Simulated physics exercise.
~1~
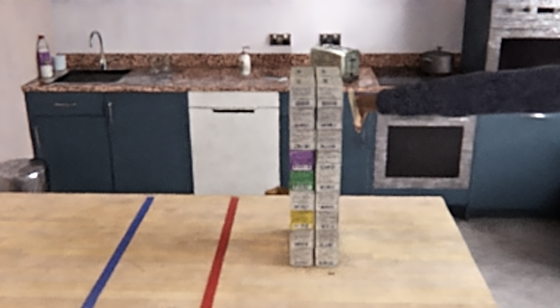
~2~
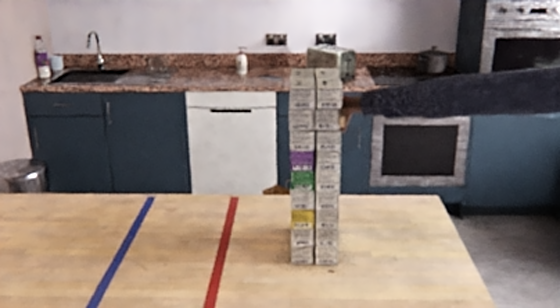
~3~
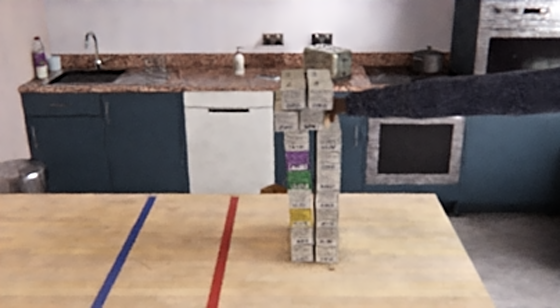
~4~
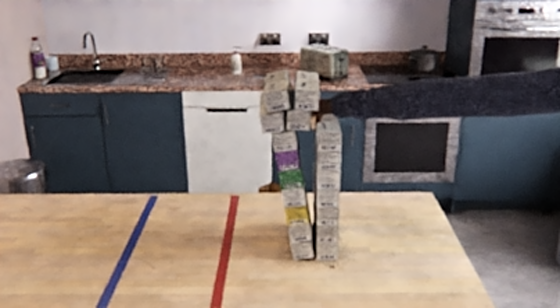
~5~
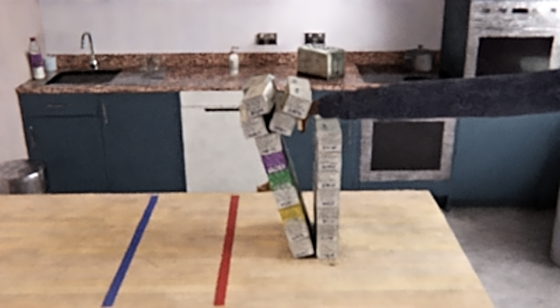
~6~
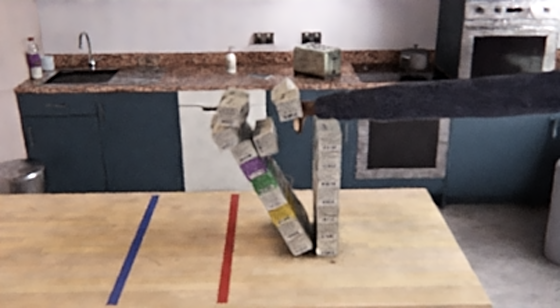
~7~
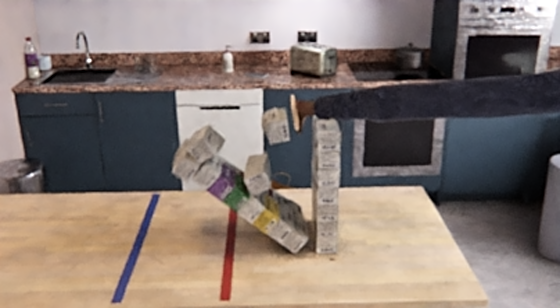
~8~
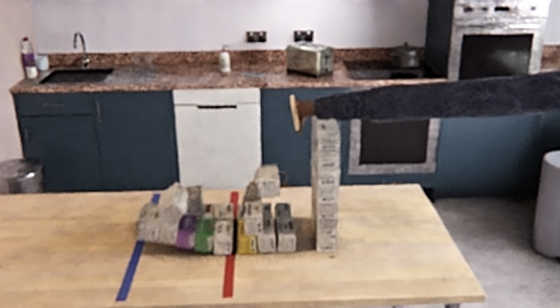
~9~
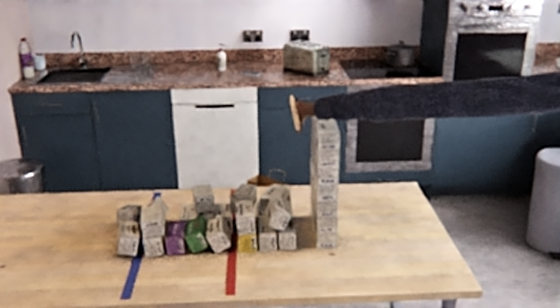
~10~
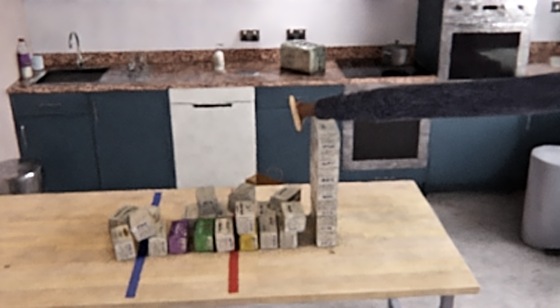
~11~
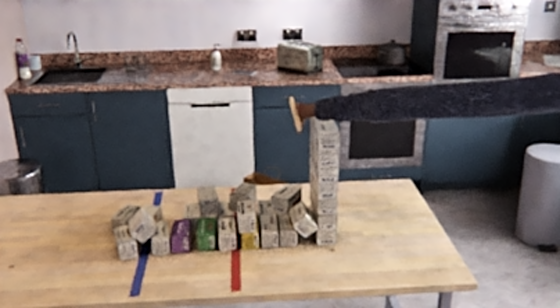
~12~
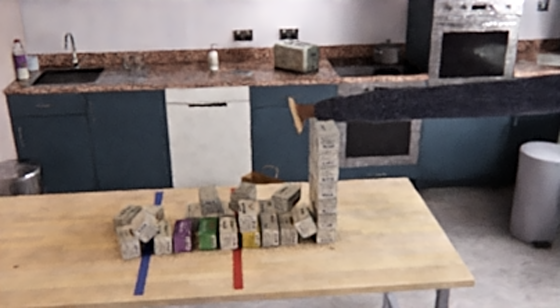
The clip opens on a kitchen table with two tall columns of small packets standing close together, to the right of a red line and a blue line. A dark arm reaches in from the right and pushes leftward near the top, shifting the upper packets. The left column then leans away, a gap widening behind it, while the right column stays upright. It topples across the red line and breaks apart, its packets tumbling onto their sides. The arm holds still as they settle, a few past the blue line, with the purple and green ones short of it.
